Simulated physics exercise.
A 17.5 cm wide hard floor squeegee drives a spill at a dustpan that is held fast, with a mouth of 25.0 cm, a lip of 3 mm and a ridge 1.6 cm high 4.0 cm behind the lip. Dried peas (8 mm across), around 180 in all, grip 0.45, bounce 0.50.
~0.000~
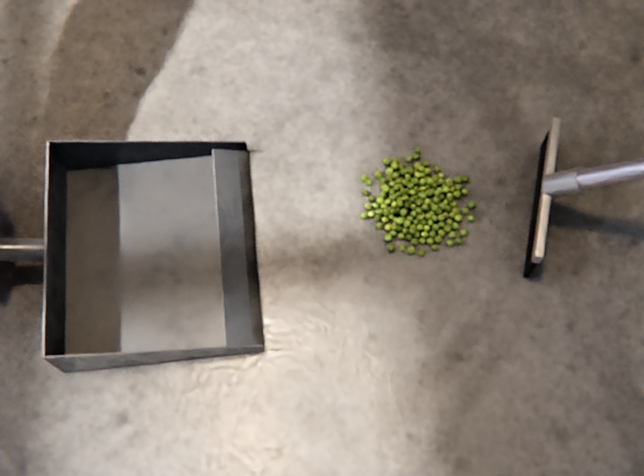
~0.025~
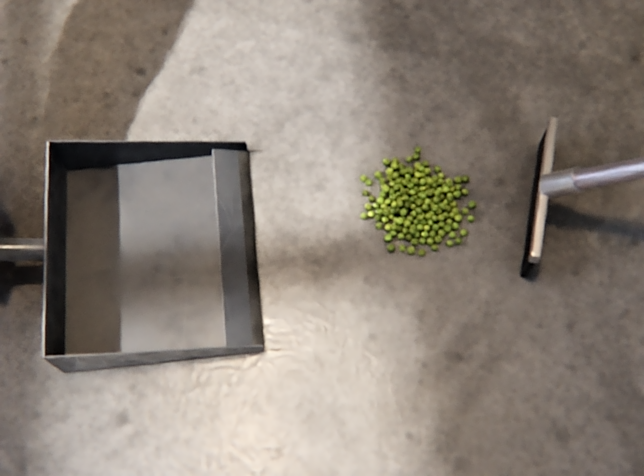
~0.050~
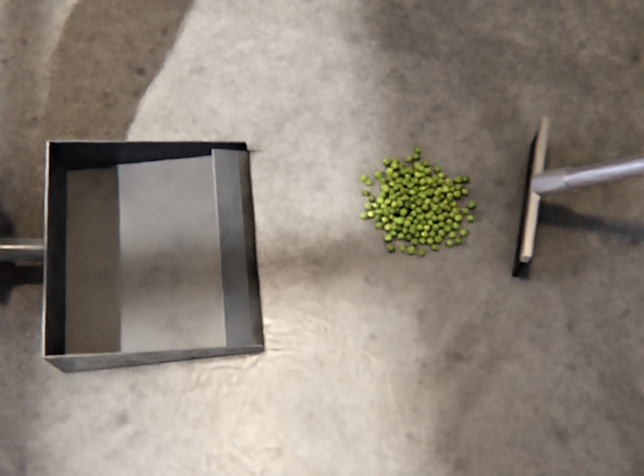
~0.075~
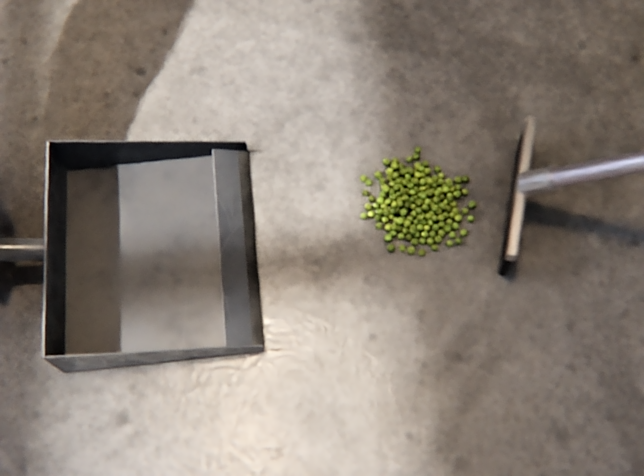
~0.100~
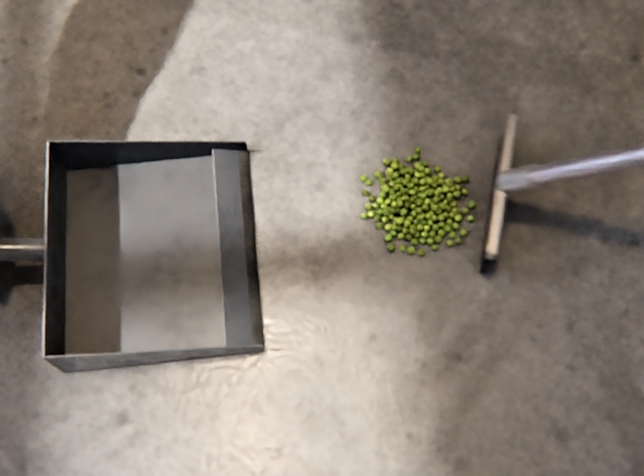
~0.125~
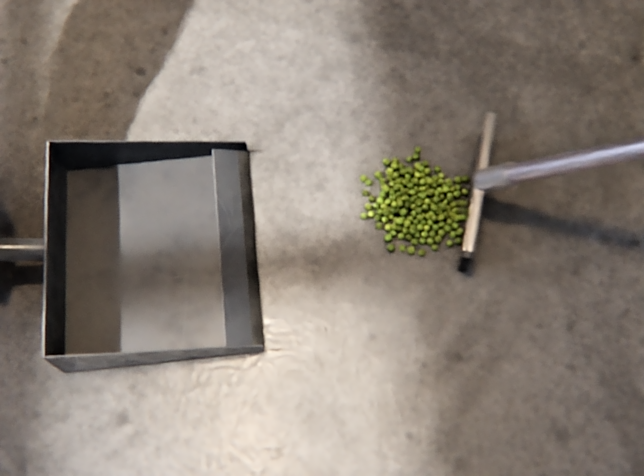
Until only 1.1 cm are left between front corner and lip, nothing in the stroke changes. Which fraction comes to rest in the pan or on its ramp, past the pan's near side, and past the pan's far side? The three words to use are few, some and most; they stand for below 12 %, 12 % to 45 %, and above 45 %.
Pan: Some, near side: Few, far side: Some.
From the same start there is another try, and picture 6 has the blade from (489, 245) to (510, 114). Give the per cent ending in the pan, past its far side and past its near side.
Per cent by place - pan 15, far side 40, near side 0.
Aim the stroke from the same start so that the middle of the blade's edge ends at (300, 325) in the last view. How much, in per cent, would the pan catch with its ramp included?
About 0 %.
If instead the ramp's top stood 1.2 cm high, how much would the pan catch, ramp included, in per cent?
I'd expect close to 30 per cent.
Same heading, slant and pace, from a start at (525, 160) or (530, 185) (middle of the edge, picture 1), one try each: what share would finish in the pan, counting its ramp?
10 and 25 per cent, roughly.
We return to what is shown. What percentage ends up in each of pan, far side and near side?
Final shares - pan: 25%, near side: 0%, far side: 35%.
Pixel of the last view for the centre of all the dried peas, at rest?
Somewhere near (243, 173) in the last picture.
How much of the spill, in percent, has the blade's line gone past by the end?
I'd put it near 5 in a hundred.
After 0.25 s, middle of the blade 14 cm from the lip; 0 % over the lip, far side 10 %, near side 0 %.
After 0.33 s, middle of the blade 6 cm from the lip; 0 % over the lip, far side 20 %, near side 0 %.
Then, at 0.55 s, middle of the blade 4 cm from the lip; 30 % over the lip, far side 35 %, near side 0 %.
At rest (1.5 s), pan 25 %, near side 0 %, far side 35 %, in front of the lip or behind the blade 40 %.
